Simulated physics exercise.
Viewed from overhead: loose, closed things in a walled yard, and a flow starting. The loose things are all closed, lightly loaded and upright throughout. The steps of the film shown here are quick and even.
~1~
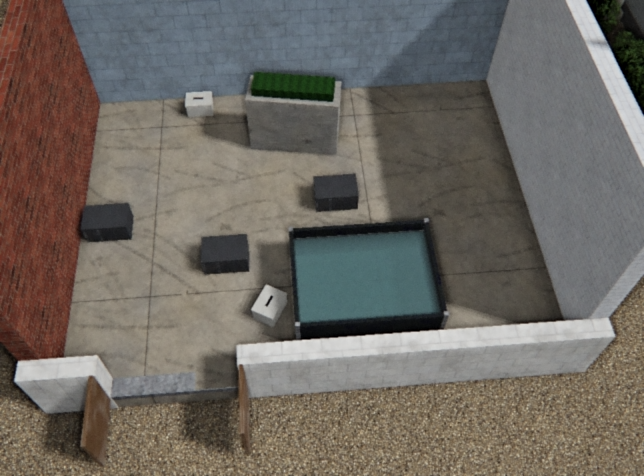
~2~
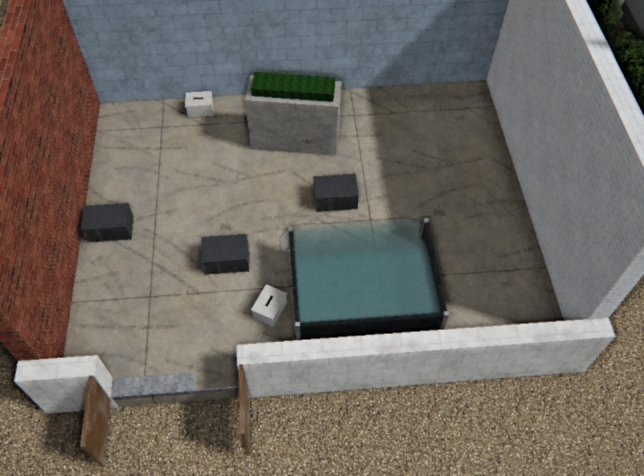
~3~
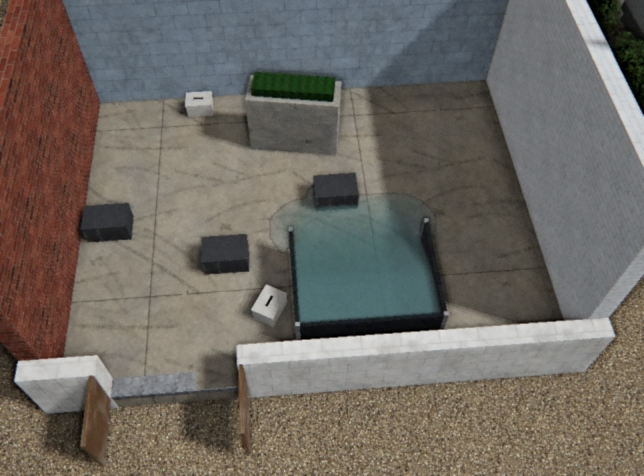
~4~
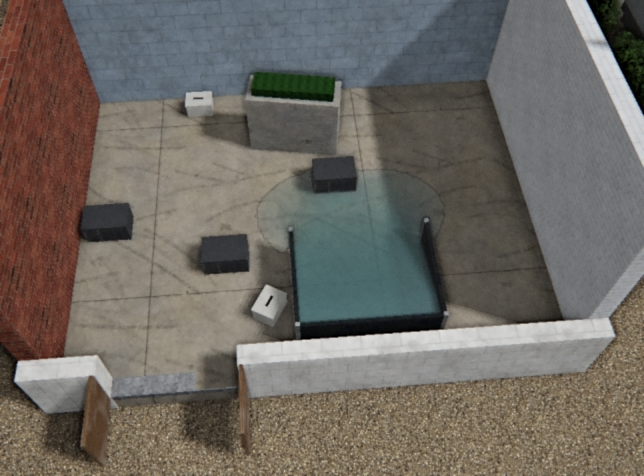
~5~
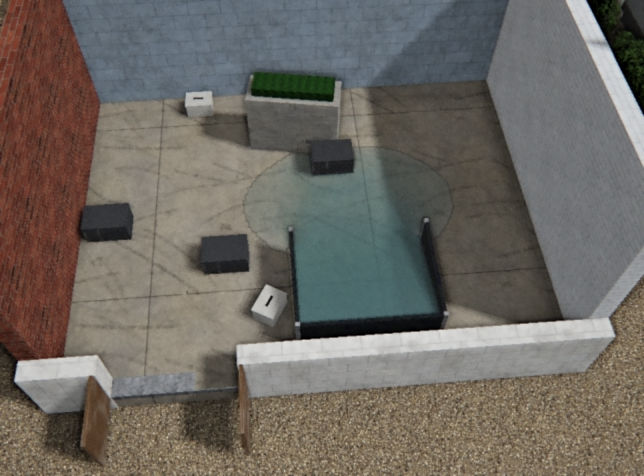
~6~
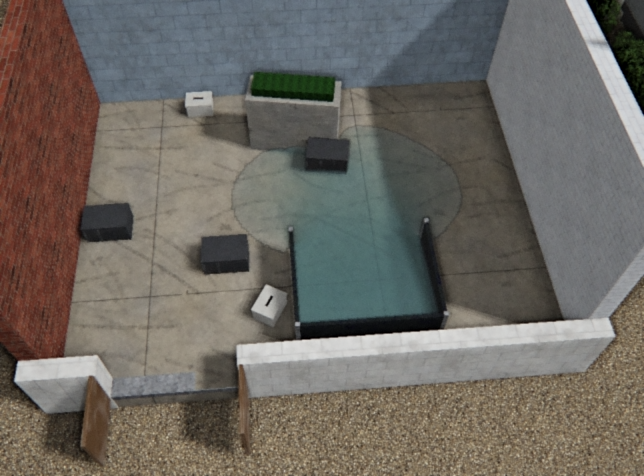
Water poured out of a dark-walled tank through its open far side and spread in a rounded sheet across the walled yard, pushing one dark box slightly back while the other boxes stayed put.
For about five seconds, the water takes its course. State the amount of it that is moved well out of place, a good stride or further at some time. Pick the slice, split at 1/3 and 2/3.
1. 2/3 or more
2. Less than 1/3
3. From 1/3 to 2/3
From 1/3 to 2/3 (3).
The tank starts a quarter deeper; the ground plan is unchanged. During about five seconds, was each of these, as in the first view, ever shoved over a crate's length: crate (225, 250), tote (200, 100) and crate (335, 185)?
Taking each in turn, the answer is came up short, did it, did it.
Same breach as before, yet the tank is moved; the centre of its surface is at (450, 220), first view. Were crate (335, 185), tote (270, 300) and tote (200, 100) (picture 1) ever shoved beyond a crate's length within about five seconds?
Taking them in order, went past that, fell short, went past that.
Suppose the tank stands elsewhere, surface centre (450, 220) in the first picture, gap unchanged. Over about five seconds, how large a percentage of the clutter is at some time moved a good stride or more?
I'd estimate around 40 percent.
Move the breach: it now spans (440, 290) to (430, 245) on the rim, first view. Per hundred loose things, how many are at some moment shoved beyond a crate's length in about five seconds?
Estimate: Some 0 per cent.
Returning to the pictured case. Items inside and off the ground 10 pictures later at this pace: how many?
1 in all.
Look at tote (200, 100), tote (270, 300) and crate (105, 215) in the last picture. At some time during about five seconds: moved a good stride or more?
Successively: Moved a long way, never went far, moved a long way.
A moment on, 1 of 5 are well off their spots; 1 afloat.
Next, 1 of 5 are well off their spots; 1 afloat.
Later, 1 of 5 are well off their spots; 2 afloat.
In the end, 3 of 5 are well off their spots, and 3 have been at some point; 2 afloat.
